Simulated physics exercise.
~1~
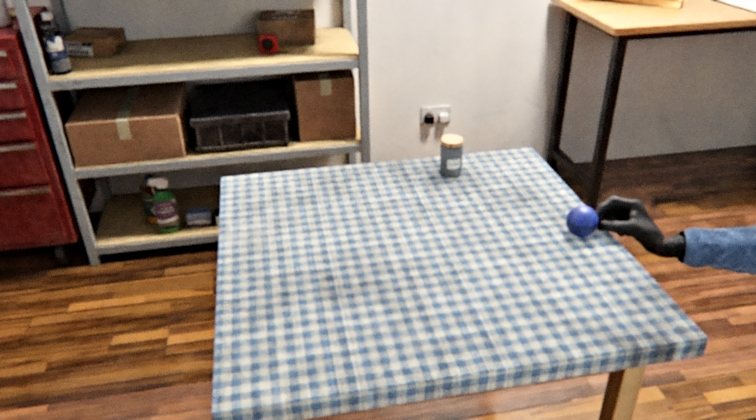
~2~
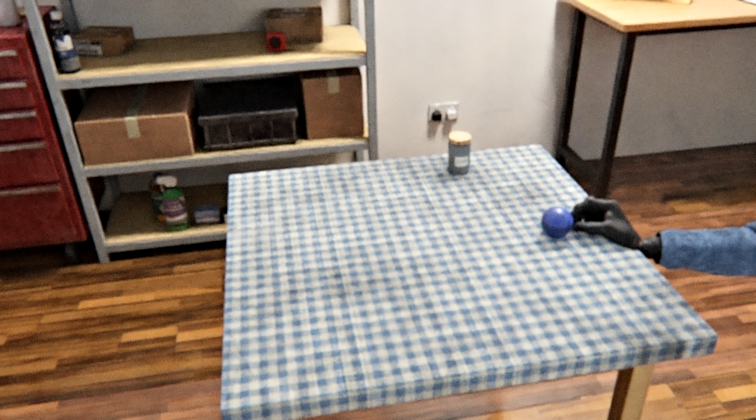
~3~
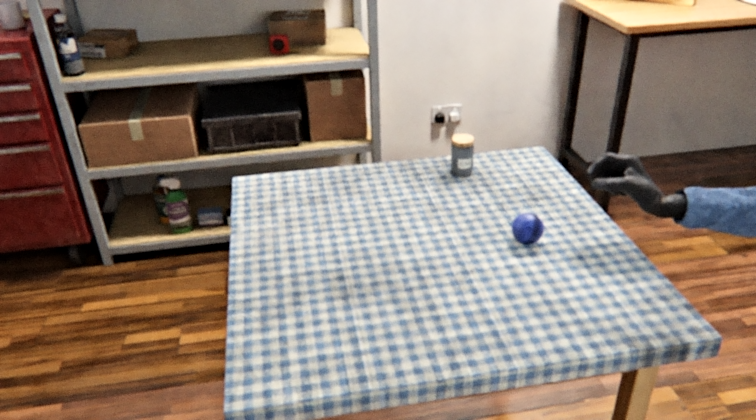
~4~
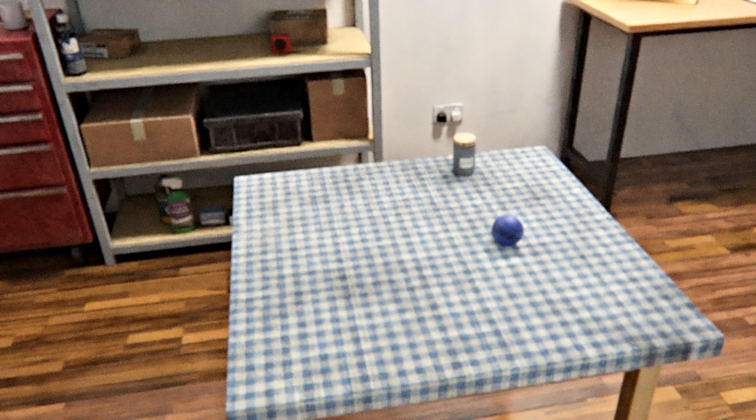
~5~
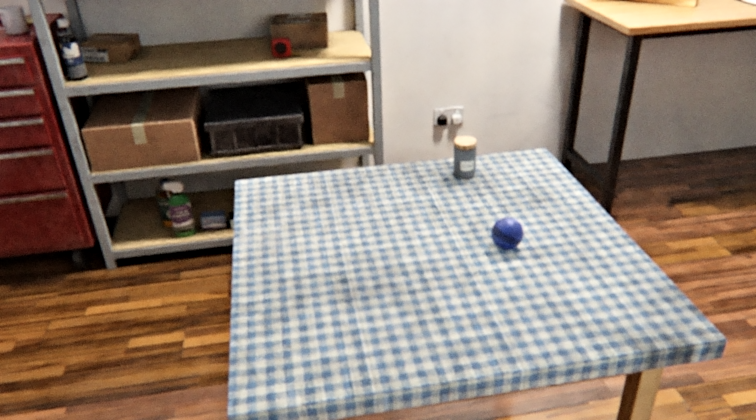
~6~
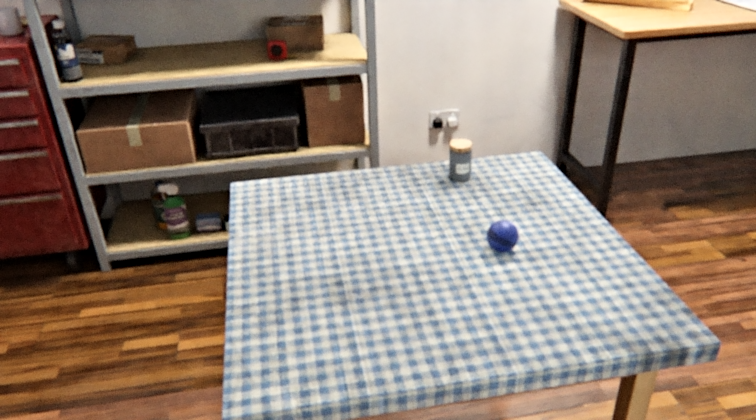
In a workshop-like room with metal shelves, cardboard boxes and a red drawer cabinet, a table stands covered in a blue and white checked cloth. A black-gloved hand in a blue sleeve holds a blue ball near the table's right edge, while a grey jar with a pale lid stands toward the back. The hand moves the ball left, then lets go and draws back. The ball travels a little farther left by itself as the hand leaves view. It slows and comes to rest on the cloth, with the jar still in its place.
